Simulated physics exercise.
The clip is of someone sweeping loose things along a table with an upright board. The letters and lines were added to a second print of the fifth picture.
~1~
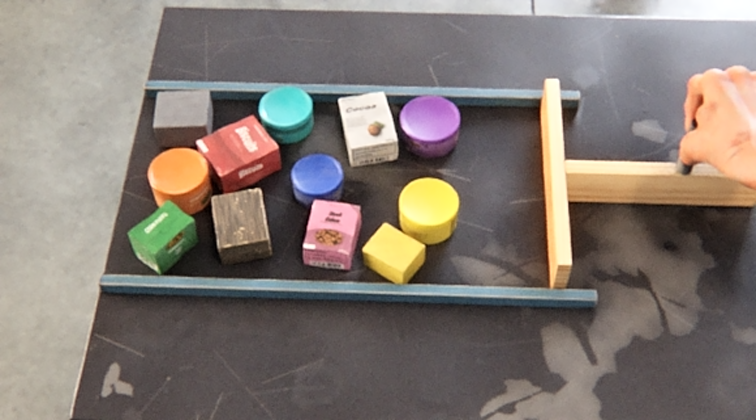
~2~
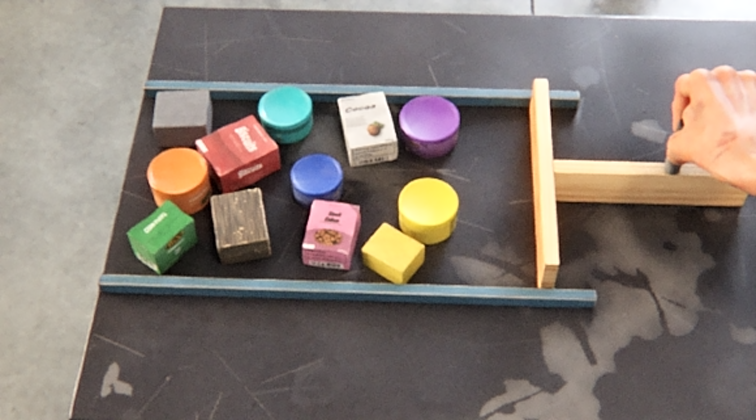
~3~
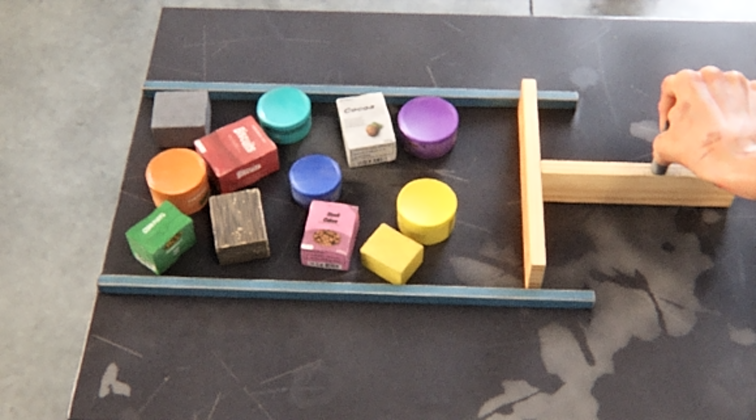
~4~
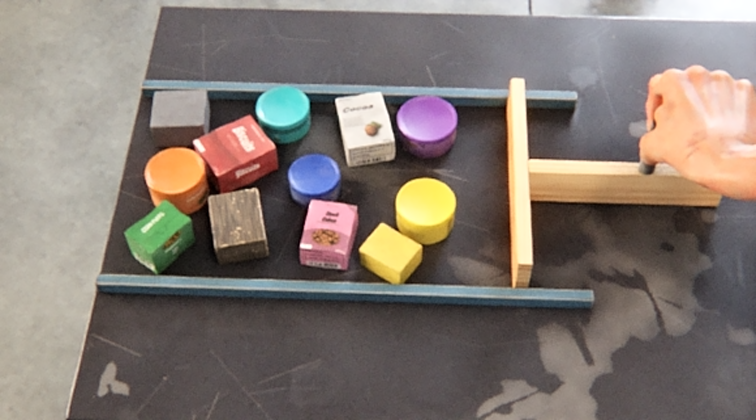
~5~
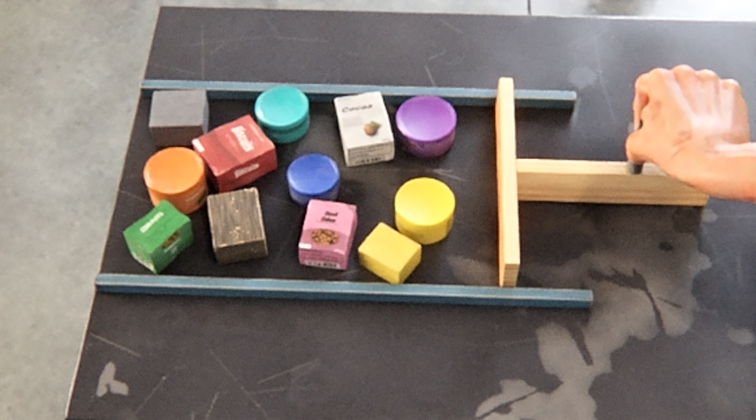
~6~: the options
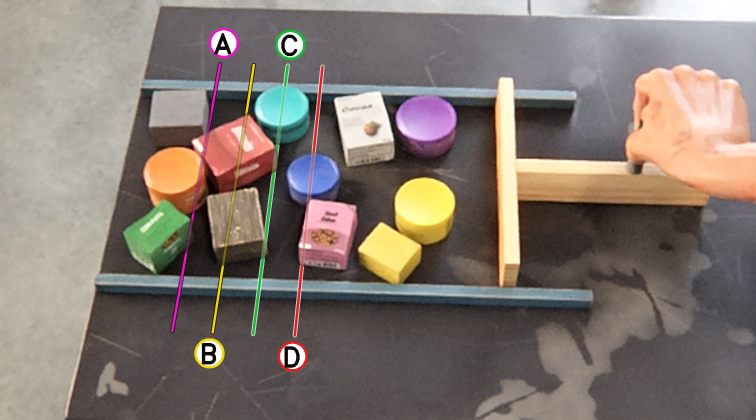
A wooden board, pushed by a hand gripping its handle, slid steadily left between two blue rails, closing some of the gap to a group of colourful tubs, blocks and packets that stayed still.
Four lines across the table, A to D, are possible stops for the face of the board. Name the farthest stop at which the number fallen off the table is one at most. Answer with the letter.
The farthest such stop is D.
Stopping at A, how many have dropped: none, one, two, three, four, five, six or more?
Six or more.
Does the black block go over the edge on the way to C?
No.
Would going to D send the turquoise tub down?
No.
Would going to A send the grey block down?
Yes.
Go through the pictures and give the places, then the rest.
Yellow tub (429, 211); turquoise tub (287, 115); blue tub (319, 184), in the first picture.
Board (546, 166); grey block (183, 118), in the second picture.
Board (533, 166); orange jar (179, 183), in the third picture.
Board (521, 165); yellow block (391, 255), in the fourth picture.
Board (509, 165); red packet (235, 155); white packet (364, 128); pink packet (328, 235), in the fifth picture.
On the copy, A at (198, 185); B at (235, 187); C at (272, 188); D at (310, 189).
On D. First, board (436, 163); purple tub (400, 127); white packet (346, 129).
Then, board (364, 160); orange jar (164, 190); green packet (158, 242).
Finally, board (314, 159); grey block (135, 126); orange jar (130, 192); none fallen.
By contrast, A drops six; B drops five; C drops two.
